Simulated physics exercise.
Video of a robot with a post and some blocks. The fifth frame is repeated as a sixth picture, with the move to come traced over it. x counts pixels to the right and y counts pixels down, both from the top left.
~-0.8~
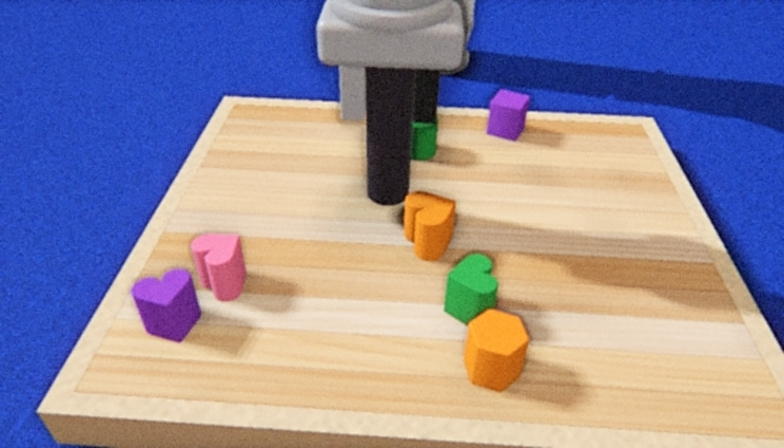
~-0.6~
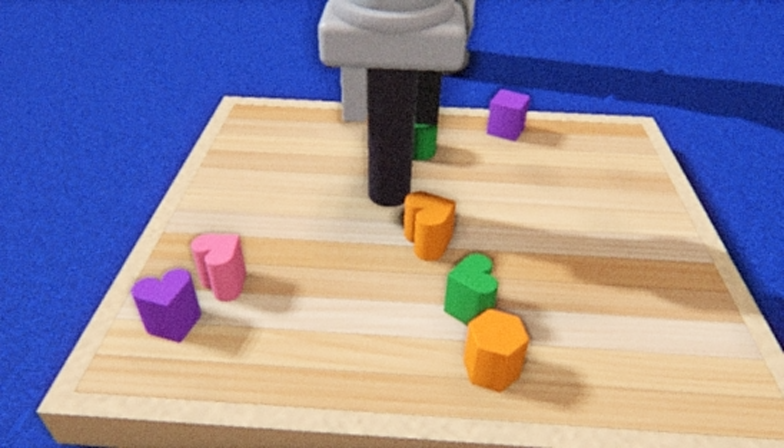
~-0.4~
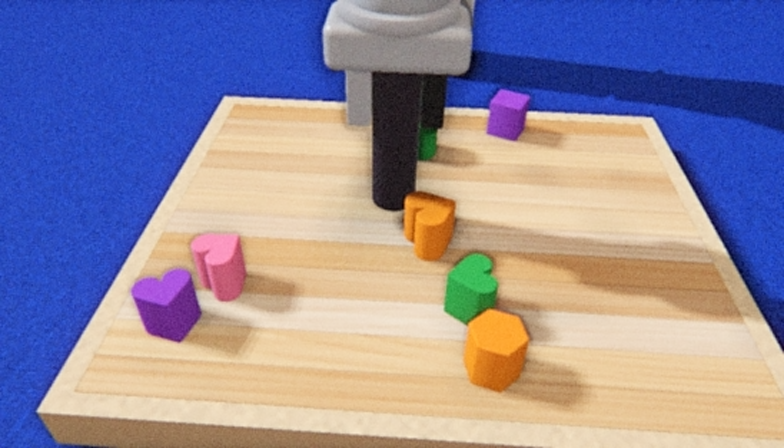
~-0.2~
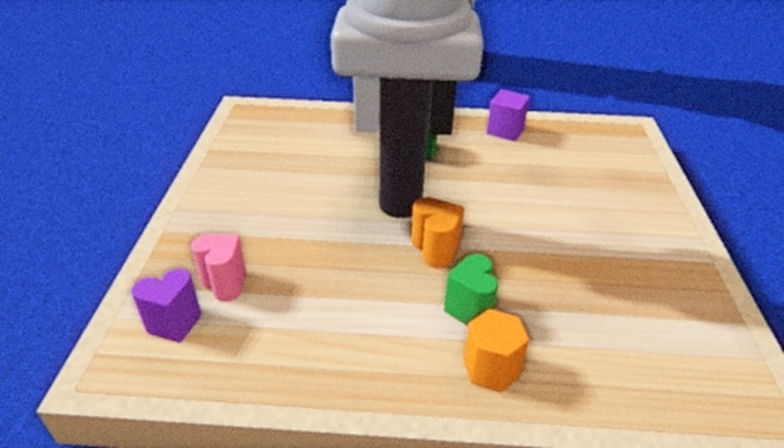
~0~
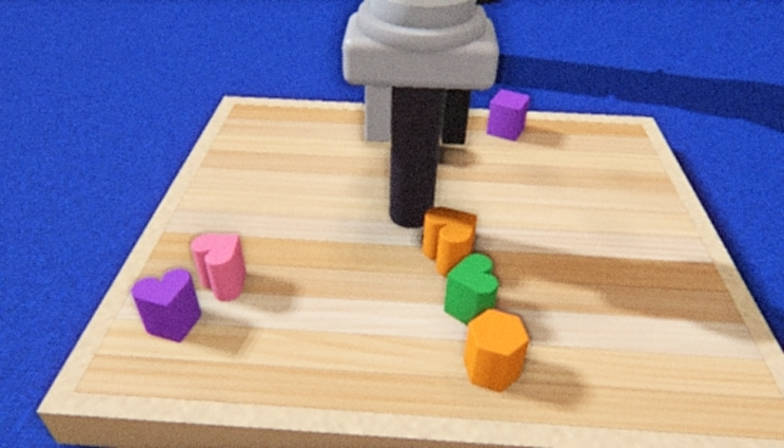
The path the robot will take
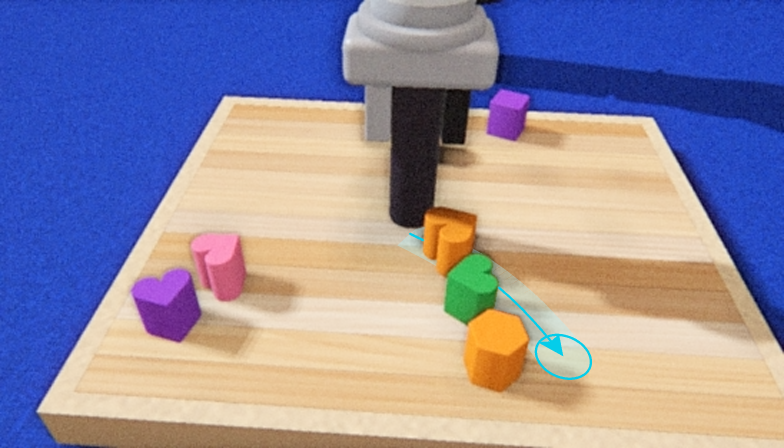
A grey robot arm with a black post, seen from above and in front, moves slightly over a pale wooden board on a blue surface. A purple heart and a pink heart sit at left, a green heart and an orange hexagon at lower right, and a purple block and a partly hidden green one at the back. The post shifts right and nearer, pushing an orange heart-shaped block a little toward the green heart.
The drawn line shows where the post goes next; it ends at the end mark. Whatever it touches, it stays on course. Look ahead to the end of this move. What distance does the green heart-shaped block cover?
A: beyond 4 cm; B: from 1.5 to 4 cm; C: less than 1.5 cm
Choice B: From 1.5 to 4 cm.
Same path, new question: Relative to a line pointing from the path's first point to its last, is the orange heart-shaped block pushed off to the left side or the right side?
Gets pushed left.
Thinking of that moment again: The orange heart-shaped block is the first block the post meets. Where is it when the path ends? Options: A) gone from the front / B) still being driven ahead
I choose B.
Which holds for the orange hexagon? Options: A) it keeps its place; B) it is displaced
Letter A.
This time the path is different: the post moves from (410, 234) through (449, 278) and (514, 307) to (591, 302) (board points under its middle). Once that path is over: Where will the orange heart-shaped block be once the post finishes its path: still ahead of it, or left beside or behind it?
It remains before the post.
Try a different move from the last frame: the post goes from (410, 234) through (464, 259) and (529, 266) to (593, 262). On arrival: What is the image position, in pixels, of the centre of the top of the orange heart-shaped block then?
Its top middle: (548, 268).
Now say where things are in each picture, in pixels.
In the first frame, post's lower end (388, 194); orange heart-shaped block (431, 206); green heart-shaped block (476, 272); orange hexagon (499, 331).
In the second frame, post (389, 195); blocks still.
In the third frame, post (394, 199); blocks still.
In the fourth frame, post (401, 206); orange heart-shaped block (439, 212).
In the fifth frame, post (411, 215); orange heart-shaped block (453, 221); green heart-shaped block (476, 272); orange hexagon (499, 331).
Drawn move, from (410, 234) over (491, 281) to (563, 356).
What follows on the original path. One third of the way, post (467, 244); orange heart-shaped block (513, 255); green heart-shaped block (488, 287), turned 60° clockwise.
Two thirds of the way, post (520, 284); orange heart-shaped block (576, 297); green heart-shaped block (489, 289), turned 70° clockwise.
At the end, post (570, 337); orange heart-shaped block (643, 341), turned 35° anticlockwise; green heart-shaped block (492, 293), turned 90° clockwise; orange hexagon still.
